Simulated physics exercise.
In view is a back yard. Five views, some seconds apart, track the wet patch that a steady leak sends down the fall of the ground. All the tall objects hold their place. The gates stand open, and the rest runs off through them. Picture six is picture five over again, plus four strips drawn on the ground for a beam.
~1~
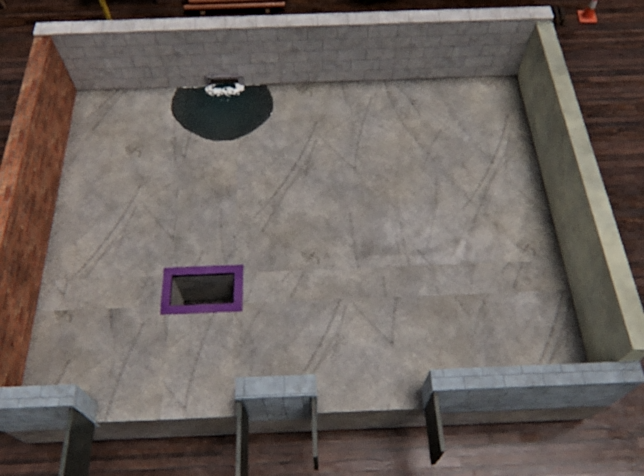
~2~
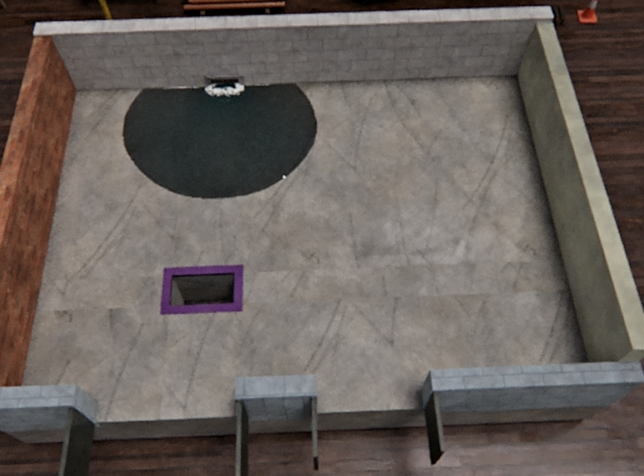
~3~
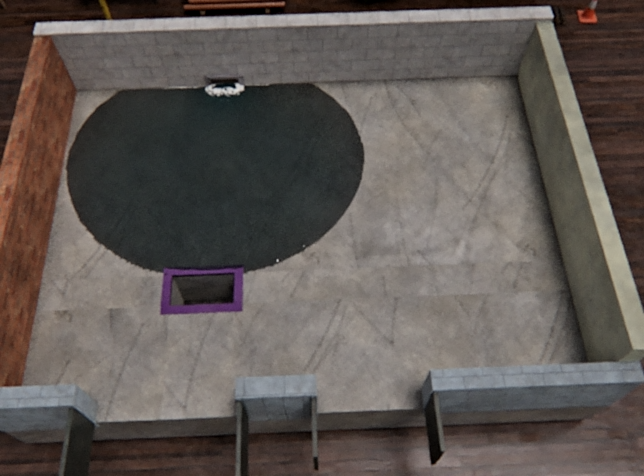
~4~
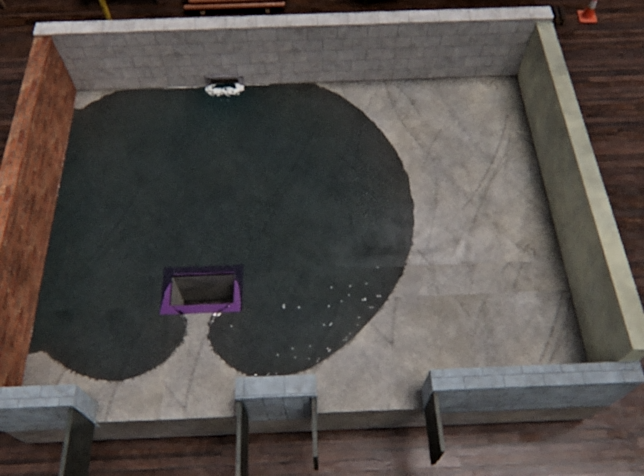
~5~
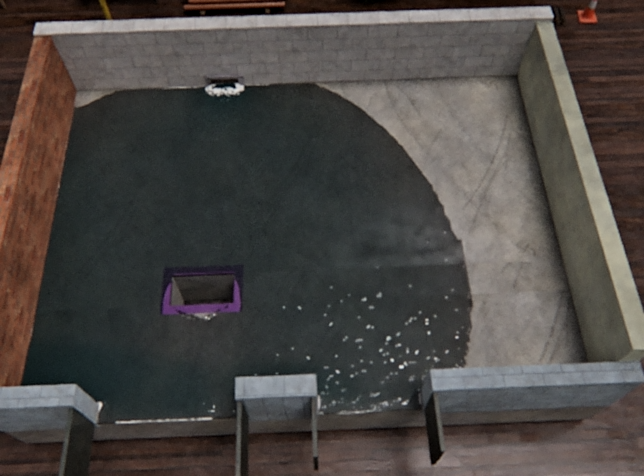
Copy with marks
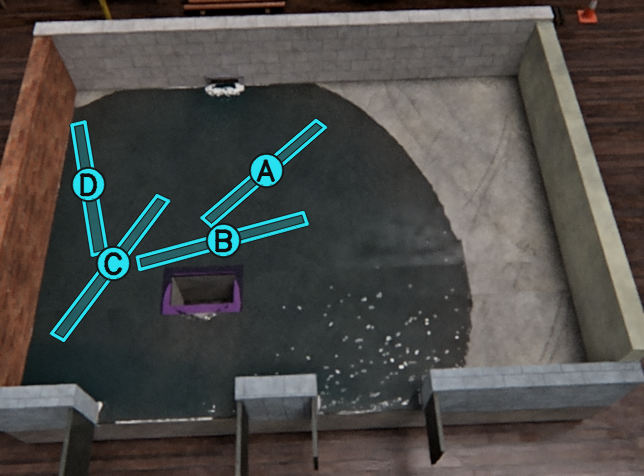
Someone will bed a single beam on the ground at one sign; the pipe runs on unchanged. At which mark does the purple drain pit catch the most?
The answer is position D.
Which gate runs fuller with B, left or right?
More leaves on the left.
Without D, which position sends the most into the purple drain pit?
The answer is C.
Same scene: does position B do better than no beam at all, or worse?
Position B is worse.
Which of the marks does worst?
That is position B.
On the marked copy, A from (206, 221) to (320, 123); B from (138, 263) to (305, 218); C from (57, 336) to (162, 198); D from (78, 123) to (99, 253).
With A, about 10 % of the stream goes into the purple drain pit, about 89 % out by the gates.
With B, about 5 % of the stream goes into the purple drain pit, about 95 % out by the gates.
With C, about 26 % of the stream goes into the purple drain pit, about 73 % out by the gates.
With D, about 33 % of the stream goes into the purple drain pit, about 66 % out by the gates.
